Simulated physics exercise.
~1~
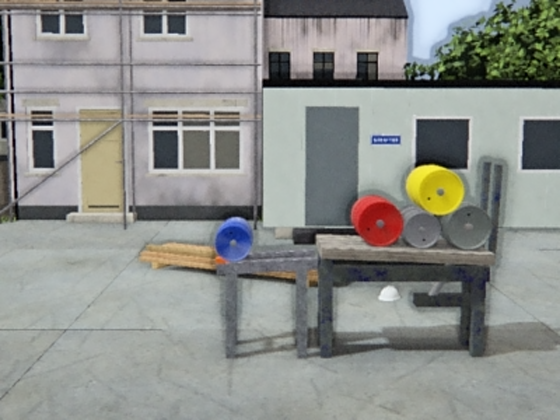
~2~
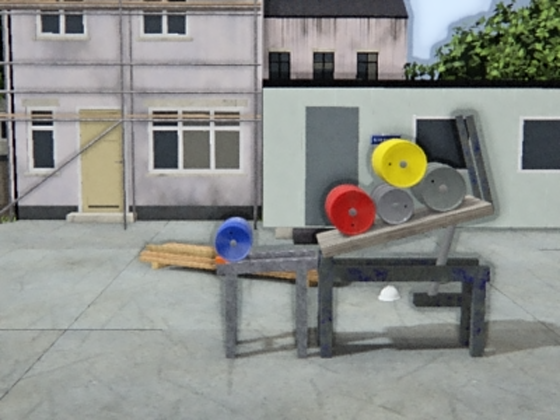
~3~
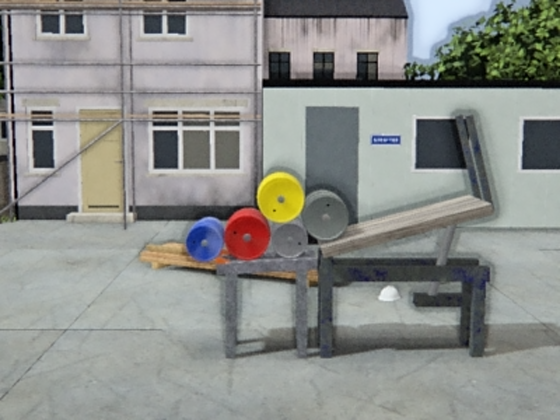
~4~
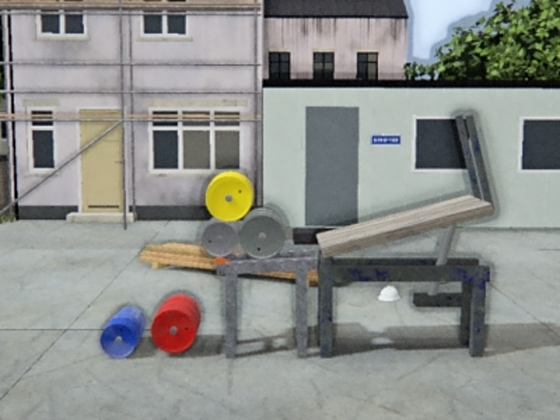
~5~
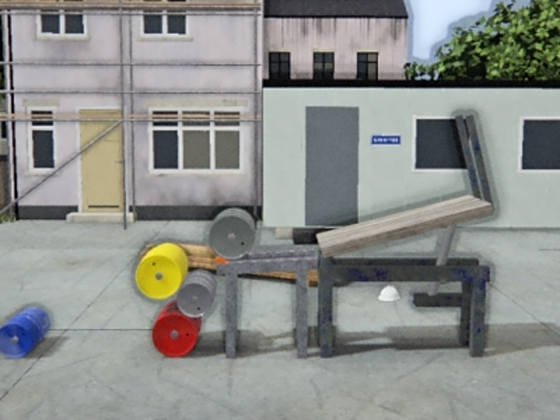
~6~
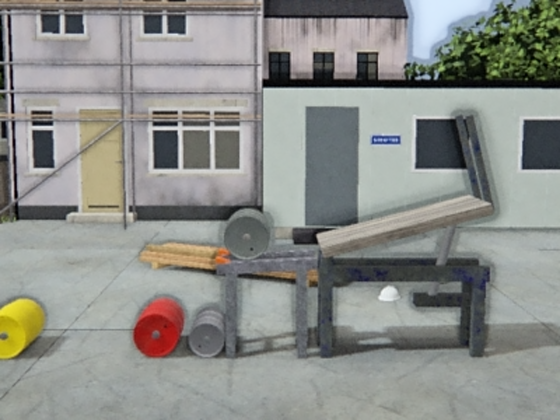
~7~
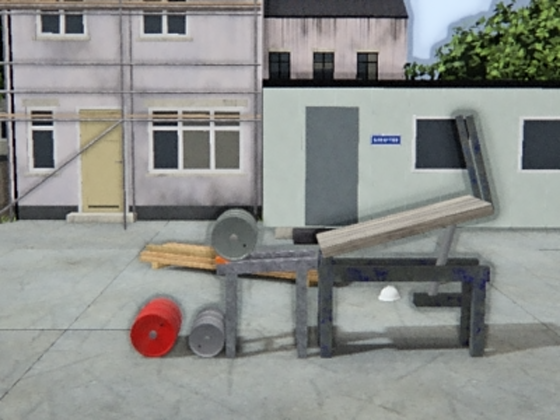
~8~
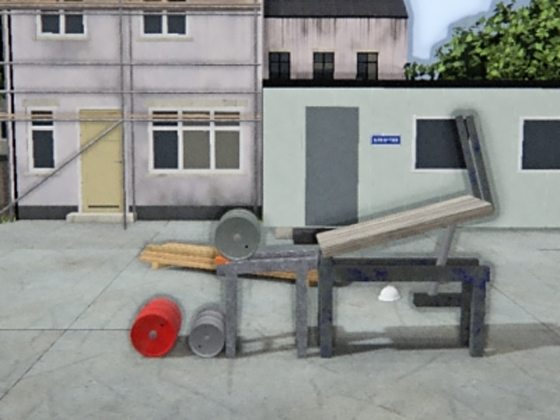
In a paved yard before a pale house with scaffolding and a low grey-green cabin, seen from the side, a wooden deck stands right of a lower grey rack. A blue keg sits at the rack's left end, while a red, a yellow and two grey kegs are bunched on the deck. The deck's right side tilts up, and the kegs roll left onto the rack. Blue and red drop to the ground first, then yellow and one grey follow. Blue and yellow roll out of view to the left, leaving red and a grey on the ground and one grey on the rack.
